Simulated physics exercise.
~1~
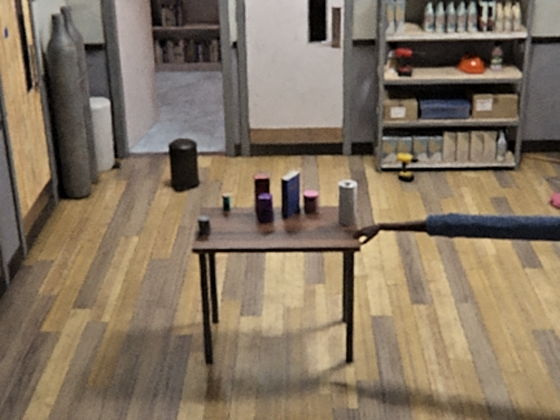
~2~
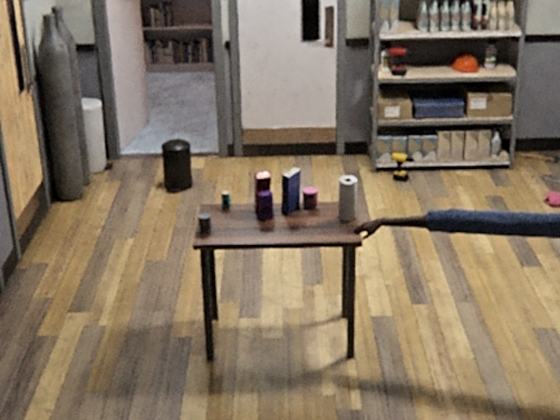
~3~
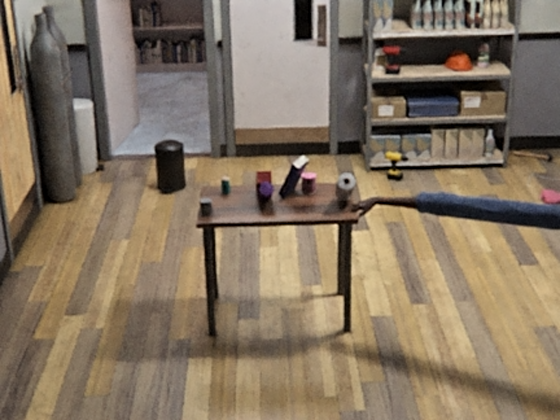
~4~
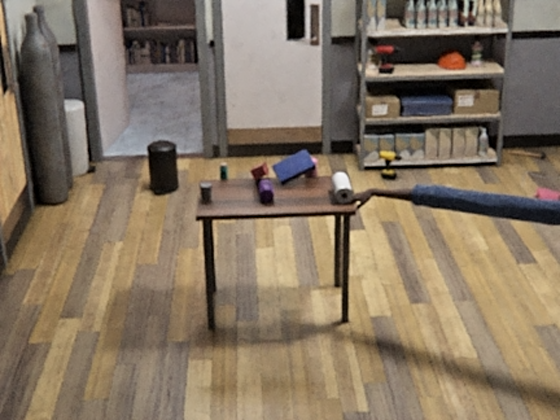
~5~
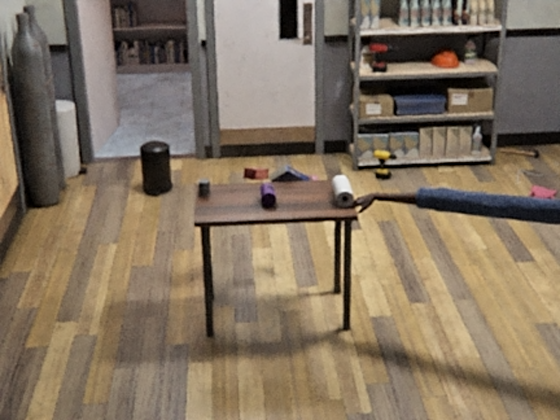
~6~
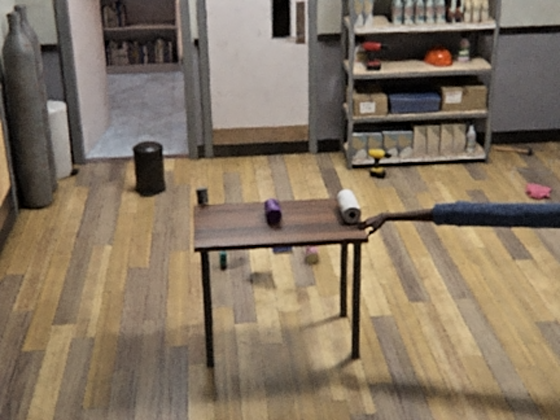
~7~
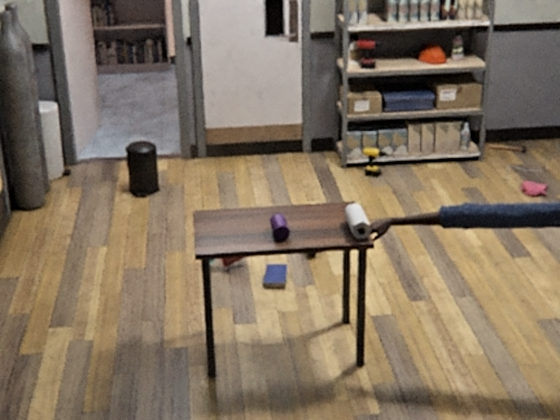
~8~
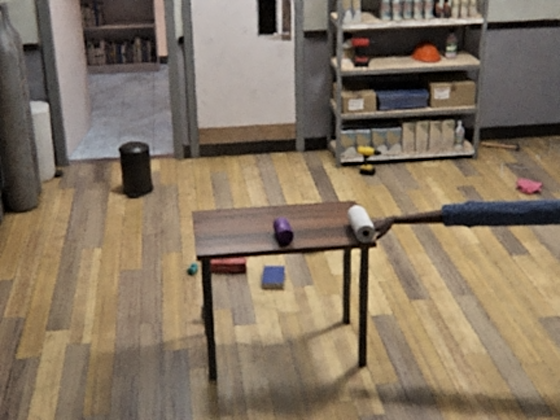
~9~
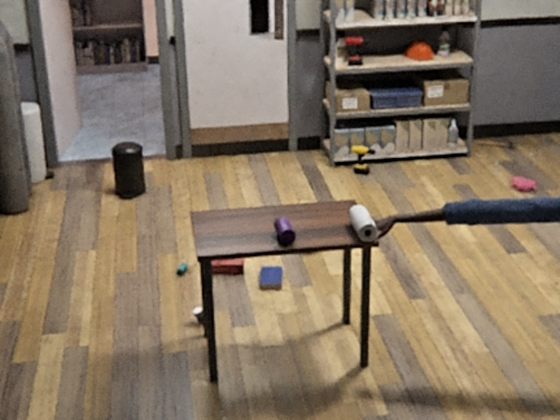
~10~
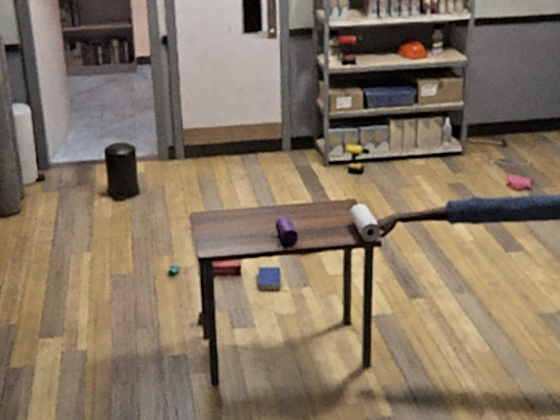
In the video, a blue-sleeved arm pushes a small table holding seven upright items away from the camera, then pulls it back. The items topple and five drop off the far side to the floor, leaving a purple jar and white roll lying on top.
